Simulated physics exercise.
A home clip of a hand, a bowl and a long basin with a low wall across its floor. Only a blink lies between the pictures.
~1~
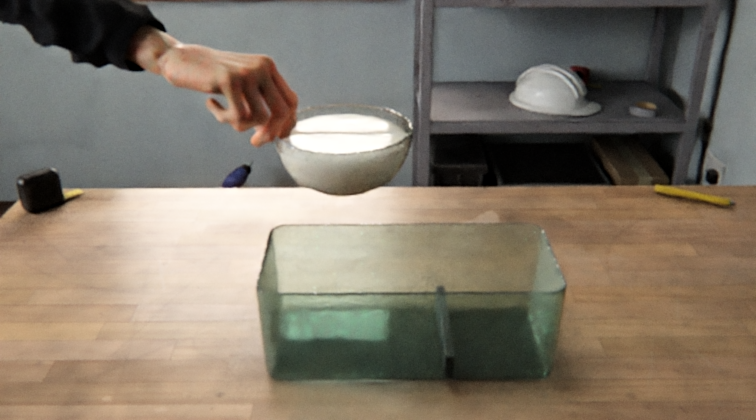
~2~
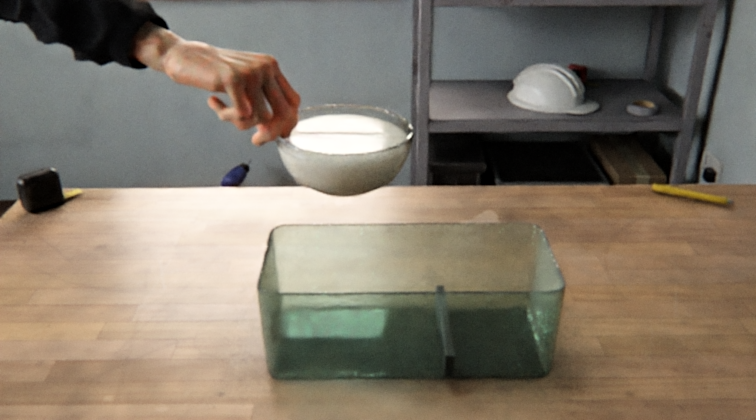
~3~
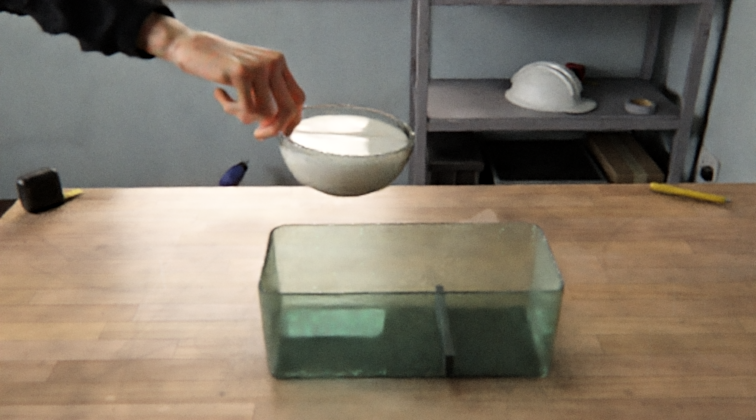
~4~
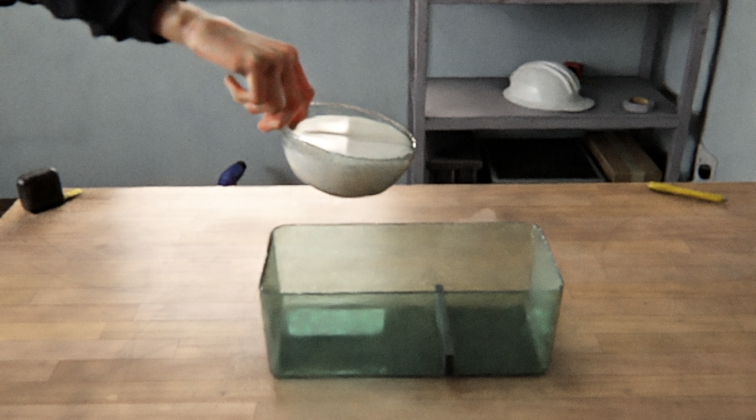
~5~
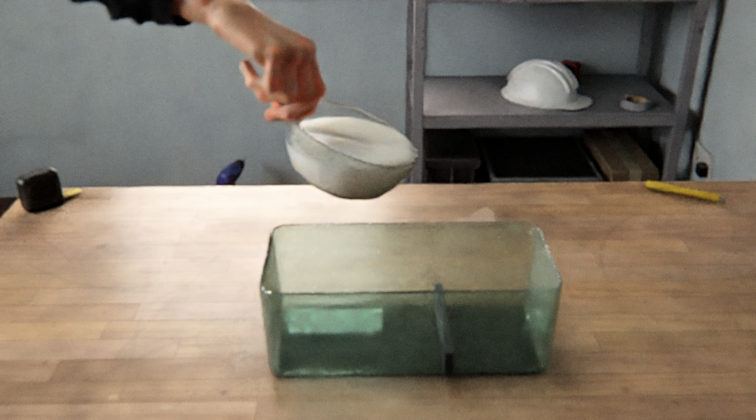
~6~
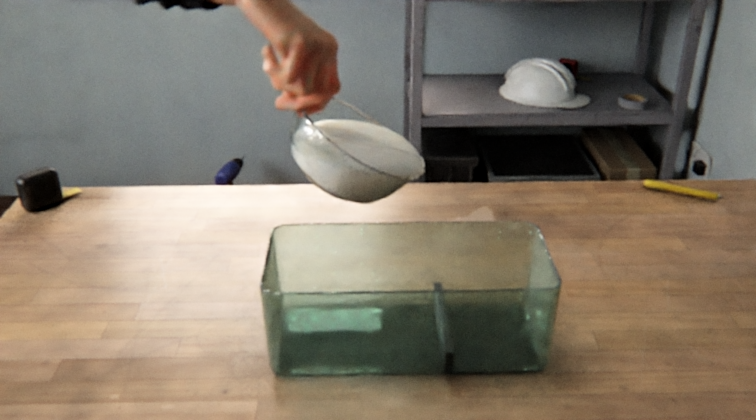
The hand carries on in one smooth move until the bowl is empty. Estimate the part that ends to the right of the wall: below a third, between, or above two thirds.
It comes to from a third to two thirds.
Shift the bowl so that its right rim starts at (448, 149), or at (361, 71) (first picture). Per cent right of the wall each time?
The first gives 65 %, the second 20 %.
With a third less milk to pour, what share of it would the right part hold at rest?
About 45 per cent.
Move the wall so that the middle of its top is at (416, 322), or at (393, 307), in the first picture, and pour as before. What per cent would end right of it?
In turn 70 and 90 in a hundred.
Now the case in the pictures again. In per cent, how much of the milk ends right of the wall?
Roughly 45 in a hundred.
A moment on, the bowl is tipped on its side and 12 per cent is still to pour, 10 is left of the wall and 38 right of it.
Next, the bowl is tipped on its side and 1 per cent is still to pour, 35 is left of the wall and 57 right of it.
Then the bowl is tipped on its side and 0 per cent is still to pour, 47 is left of the wall and 50 right of it.
Later the bowl is tipped on its side and 0 per cent is still to pour, 51 is left of the wall and 46 right of it.
Finally, 52 per cent lies left of the wall, 46 right of it and 2 outside.
